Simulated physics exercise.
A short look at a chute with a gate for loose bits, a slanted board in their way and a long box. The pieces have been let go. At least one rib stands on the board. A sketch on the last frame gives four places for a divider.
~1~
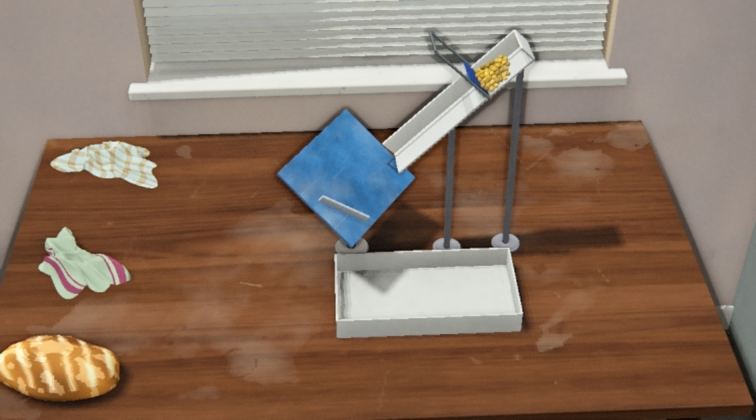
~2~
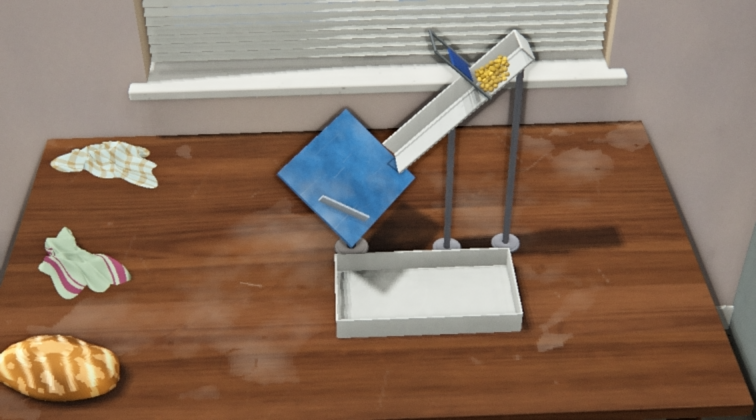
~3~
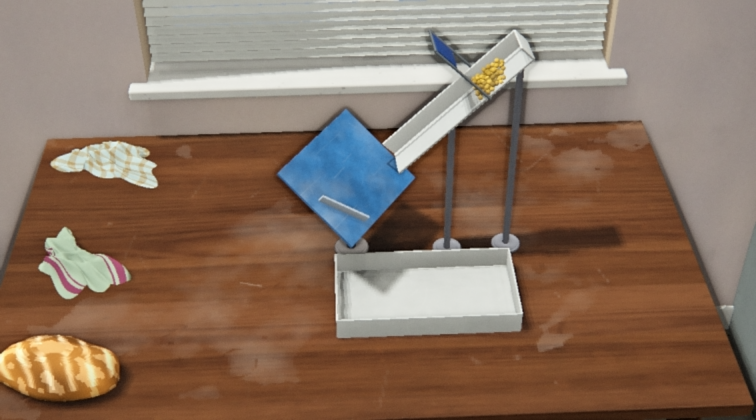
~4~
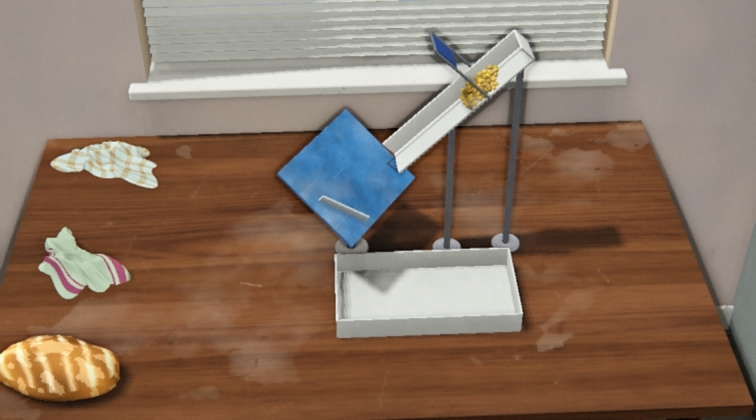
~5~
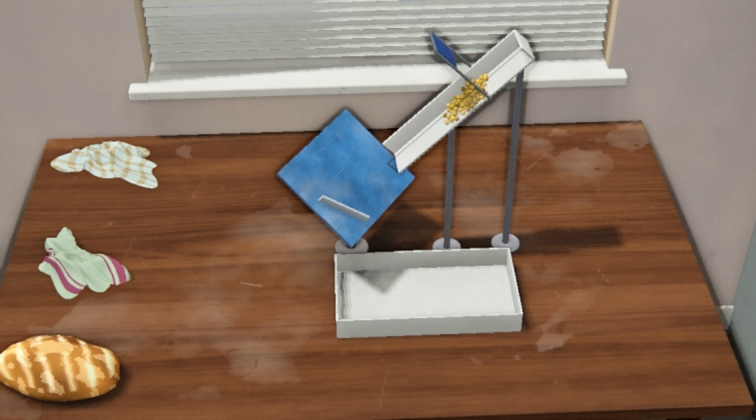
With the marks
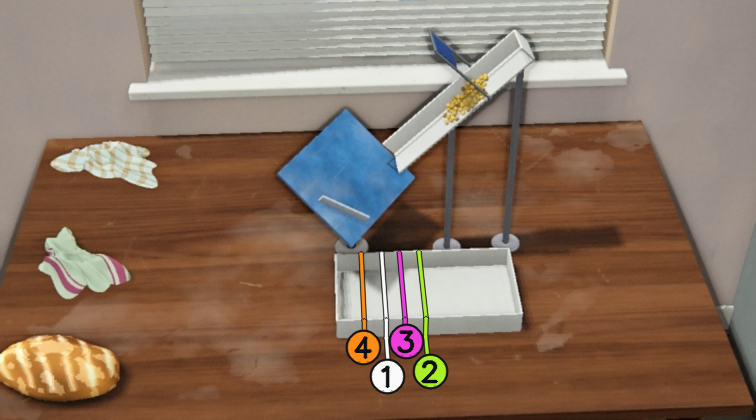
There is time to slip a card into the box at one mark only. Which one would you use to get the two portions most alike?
I would pick line 3.
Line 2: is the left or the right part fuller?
More lands on the left.
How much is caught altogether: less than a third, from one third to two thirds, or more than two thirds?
More than two thirds.
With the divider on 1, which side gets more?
More lands on the right.
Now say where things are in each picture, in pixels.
The first picture shows load behind the gate near (492, 74), puffed corn balls; lip of the chute near (397, 163), sloping fairly steeply.
The second picture shows middle of the board near (349, 175), tilted fairly steeply; middle of its low edge near (385, 211); of its high edge near (313, 140).
The third picture shows front corners of the box near (337, 320) and (522, 314), empty; front of the load near (481, 98).
The fourth picture shows middle of the load near (480, 86); its front near (462, 97), close to a quarter of the way to the lip; rib from (323, 196) to (369, 217).
The fifth picture shows middle of the load near (466, 101); its front near (447, 123), close to half of the way to the lip.
On the marked copy, line 1 crosses the front rim at (386, 319); line 2 crosses the front rim at (425, 317); line 3 crosses the front rim at (405, 318); line 4 crosses the front rim at (364, 319).
With 1, of what is caught, only a few on the left of the divider, all but a few on the right.
With 2, of what is caught, all but a few on the left of the divider, only a few on the right.
With 3, of what is caught, close to half on the left of the divider, close to half on the right.
With 4, of what is caught, only a few on the left of the divider, all but a few on the right.
